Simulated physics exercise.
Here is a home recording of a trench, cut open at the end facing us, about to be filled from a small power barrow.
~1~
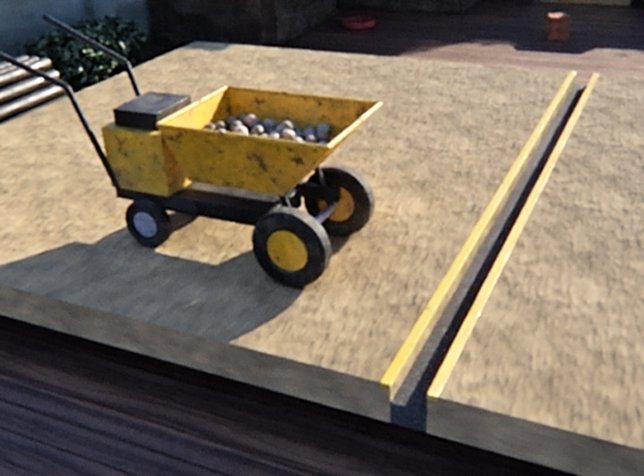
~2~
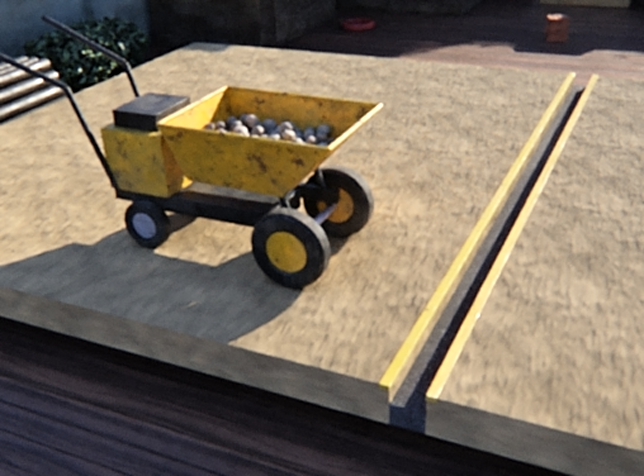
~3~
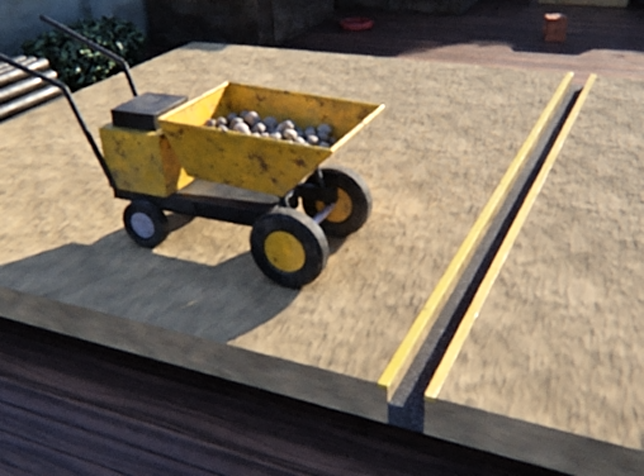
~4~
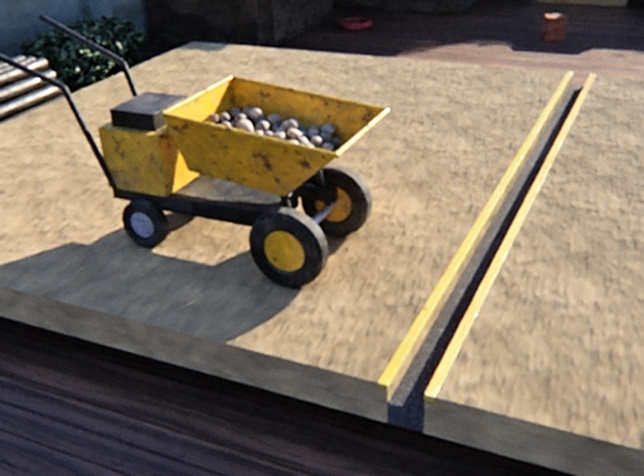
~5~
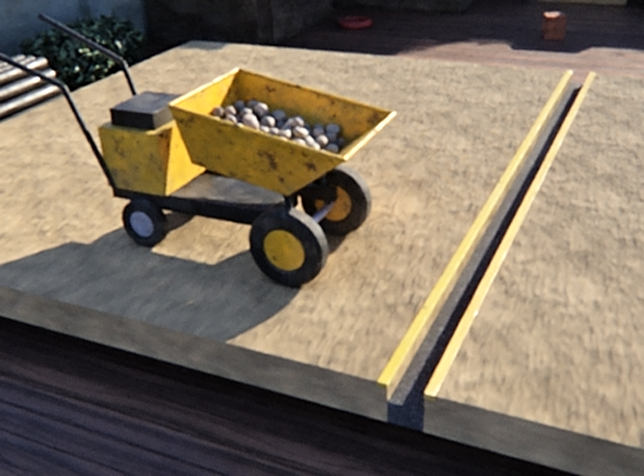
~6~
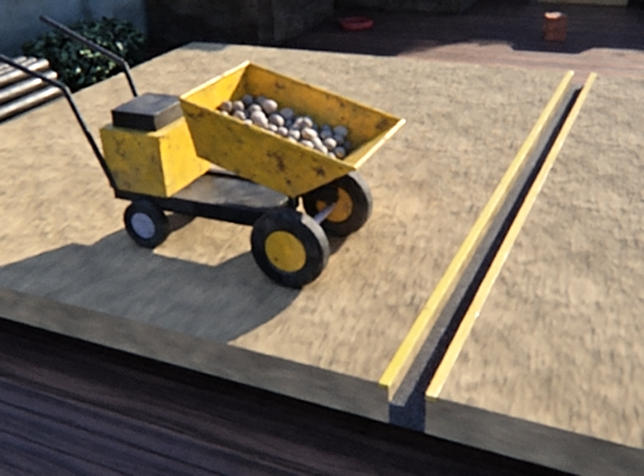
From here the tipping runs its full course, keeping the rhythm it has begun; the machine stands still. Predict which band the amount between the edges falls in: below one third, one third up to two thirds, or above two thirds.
It falls from one third up to two thirds.
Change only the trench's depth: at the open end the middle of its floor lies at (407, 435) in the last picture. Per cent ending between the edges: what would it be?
It works out to some 70 per cent.
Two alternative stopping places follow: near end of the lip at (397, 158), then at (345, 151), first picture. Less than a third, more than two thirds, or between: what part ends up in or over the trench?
Log - stop 1: Less than a third. Stop 2: The middle third.
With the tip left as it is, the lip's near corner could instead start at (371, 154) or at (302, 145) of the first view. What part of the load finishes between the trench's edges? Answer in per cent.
The first gives 20 %, the second 40 %.
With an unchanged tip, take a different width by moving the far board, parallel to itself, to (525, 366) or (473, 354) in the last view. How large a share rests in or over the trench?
Close to 80 per cent in the first, close to 60 per cent in the second.
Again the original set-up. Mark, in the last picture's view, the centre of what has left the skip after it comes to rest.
About (466, 280).
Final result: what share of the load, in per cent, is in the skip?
Something like 15 in every hundred.
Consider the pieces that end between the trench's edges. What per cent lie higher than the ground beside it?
About 35 in a hundred.
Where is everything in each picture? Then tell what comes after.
Lip of the skip near (327, 148), level; top of the load near (259, 133), river pebbles; first edge of the trench near (411, 340); far edge near (456, 350), the trench under half as wide as the skip, and about half as deep as wide, in the first picture.
Lip of the skip near (328, 150), level; top of the load near (259, 133), in the second picture.
Lip of the skip near (330, 152), tipped barely; top of the load near (260, 131), in the third picture.
Lip of the skip near (336, 156), tipped a little; top of the load near (244, 126), in the fourth picture.
Lip of the skip near (344, 160), tipped a little; top of the load near (249, 122), in the fifth picture.
Lip of the skip near (354, 169), tipped clearly; top of the load near (245, 121); first edge of the trench near (410, 340); far edge near (454, 350), in the sixth picture.
Shortly afterwards, skip tipped steeply; the whole lot in the skip.
Next, skip tipped steeply; near two thirds in the skip; a little short of the trench; near a quarter in or heaped over the trench; only a few beyond it; only a few falling.
Some moments later, skip tipped right over; a little in the skip; near a quarter short of the trench; near half in or heaped over the trench; near a quarter beyond it.
In the end, skip tipped right over; a little in the skip; near a quarter short of the trench; near half in or heaped over the trench; near a quarter beyond it.
